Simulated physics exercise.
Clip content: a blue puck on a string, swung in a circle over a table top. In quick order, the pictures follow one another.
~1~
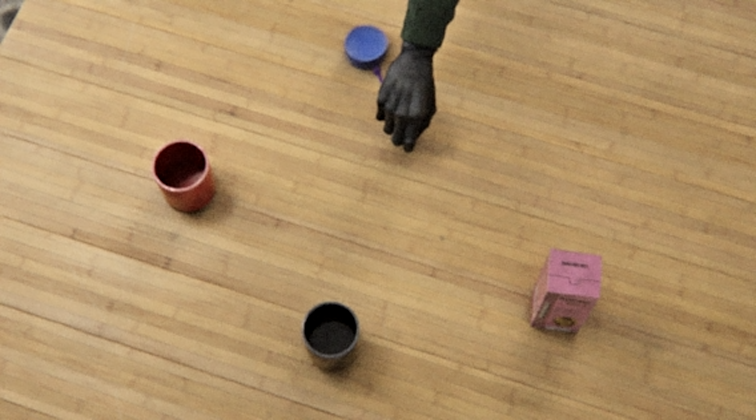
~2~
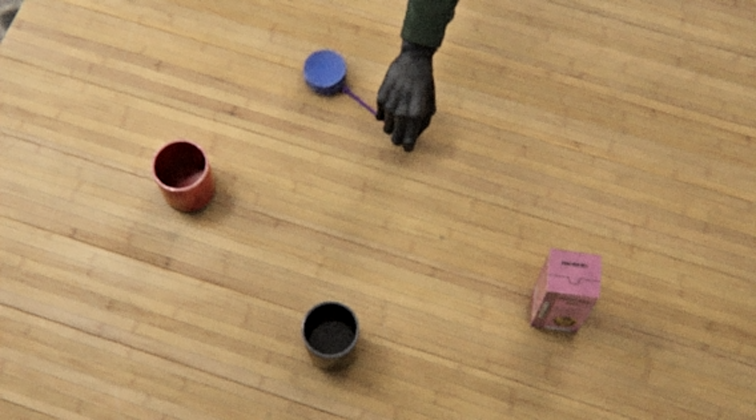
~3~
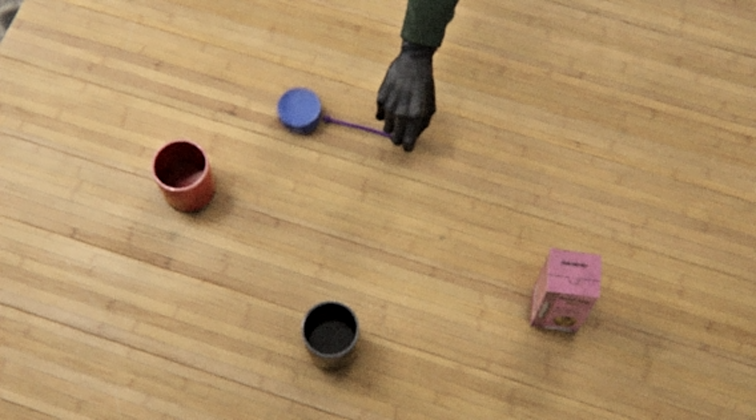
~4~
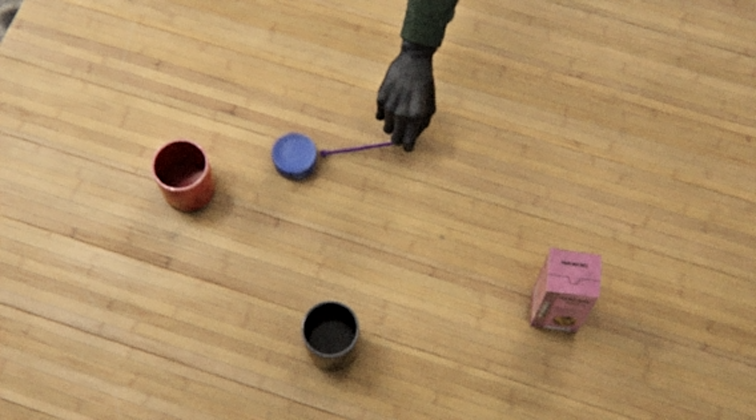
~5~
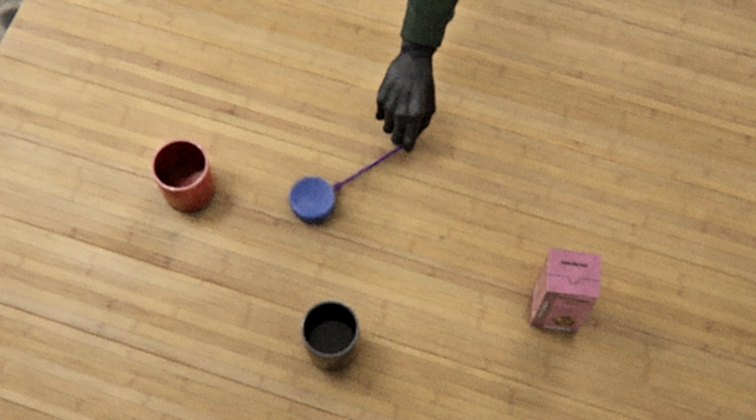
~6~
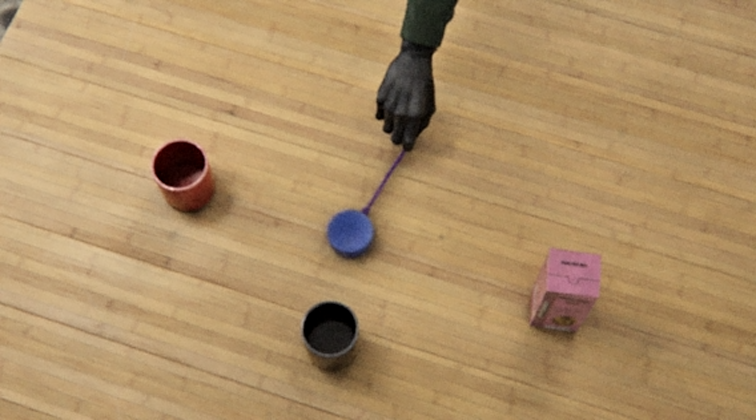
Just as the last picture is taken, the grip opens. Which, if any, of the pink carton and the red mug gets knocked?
Here is how it goes: The pink carton gets knocked, the red mug is not knocked.
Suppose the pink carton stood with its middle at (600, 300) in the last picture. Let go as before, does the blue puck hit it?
In that case it gets knocked.
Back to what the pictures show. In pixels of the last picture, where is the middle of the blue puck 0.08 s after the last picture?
Somewhere about (448, 272), I'd say.
Then, 0.08 s on from there, puck near (448, 272).
Then, 0.20 s on from there, puck near (510, 310); pink carton pushed aside.
In the end, puck near (504, 320); pink carton pushed aside. The pink carton takes the knock and the red mug stays untouched.
